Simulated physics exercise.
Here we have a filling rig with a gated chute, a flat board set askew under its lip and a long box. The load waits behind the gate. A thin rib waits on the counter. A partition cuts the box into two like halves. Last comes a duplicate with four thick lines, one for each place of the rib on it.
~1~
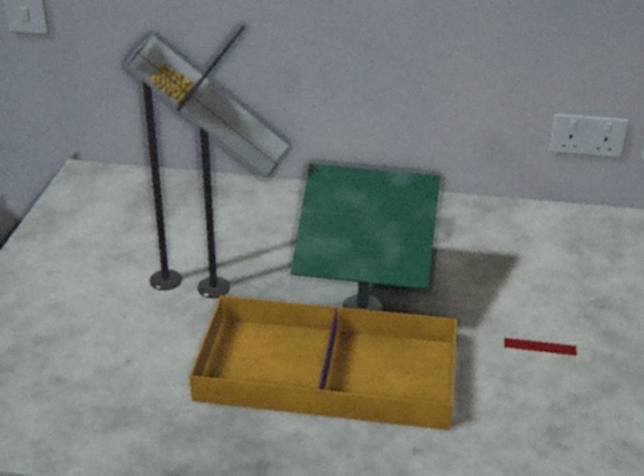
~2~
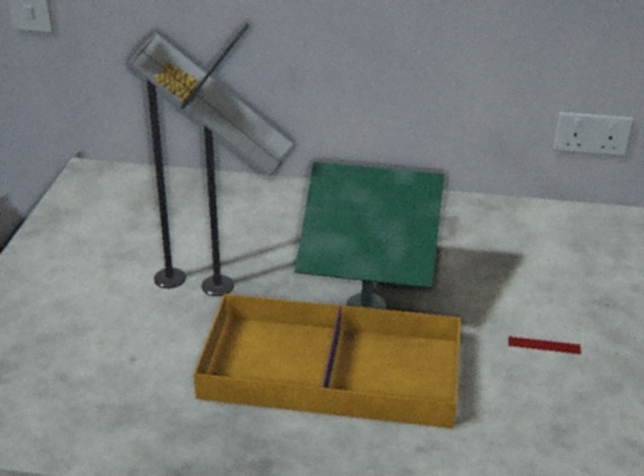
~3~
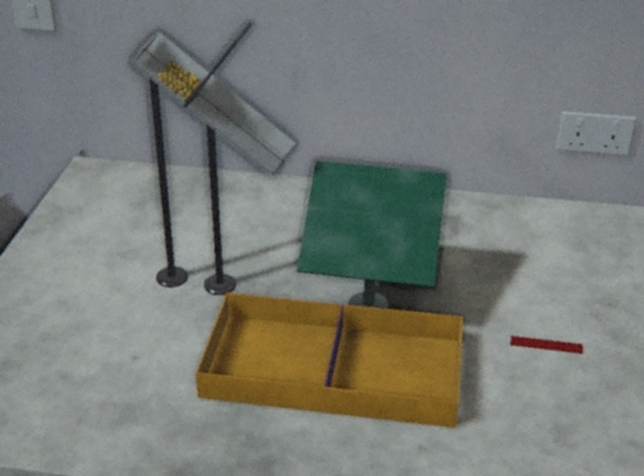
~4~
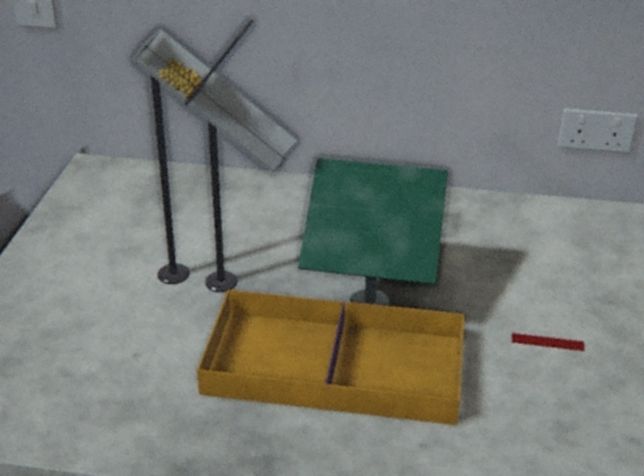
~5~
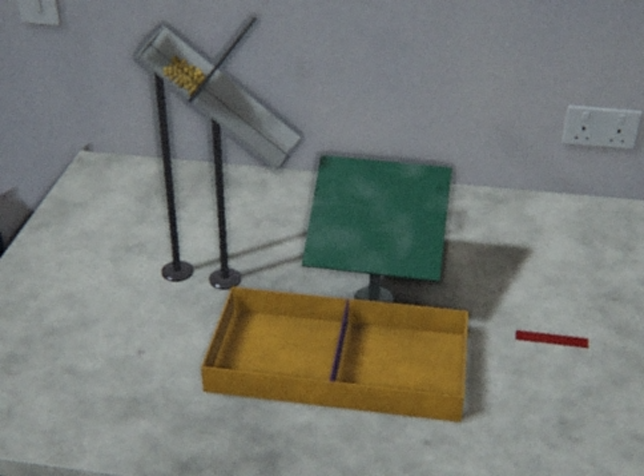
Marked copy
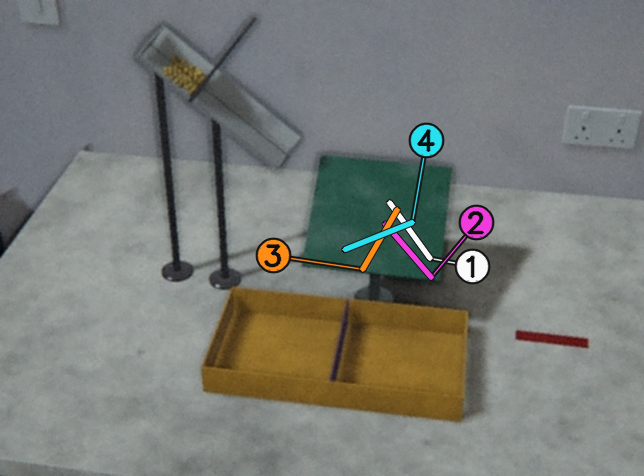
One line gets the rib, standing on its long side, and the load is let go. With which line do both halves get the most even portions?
3 works best here.
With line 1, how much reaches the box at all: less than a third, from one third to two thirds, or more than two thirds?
It is more than two thirds.
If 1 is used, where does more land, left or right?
The right half.
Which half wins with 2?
Right.
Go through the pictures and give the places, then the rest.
In the first frame, load behind the gate (178, 87), puffed corn balls; lip of the chute (272, 168), sloping fairly steeply.
In the second frame, middle of the board (371, 222), tilted fairly steeply; middle of its low edge (363, 279); of its high edge (378, 168).
In the third frame, front corners of the box (196, 373) and (458, 403); front end of its middle wall (325, 388).
In the fourth frame, middle of the load (186, 81); lip (280, 163).
In the fifth frame, middle of the load (189, 78); lip (283, 160).
On the marked copy, line 1 from (389, 202) to (430, 258); line 2 from (385, 224) to (431, 277); line 3 from (397, 209) to (362, 269); line 4 from (412, 222) to (344, 249).
For line 1, of what is caught, roughly a quarter in the left half, the larger part in the right.
For line 2, of what is caught, roughly a quarter in the left half, the larger part in the right.
For line 3, of what is caught, roughly half in the left half, roughly half in the right.
For line 4, of what is caught, the larger part in the left half, roughly a quarter in the right.
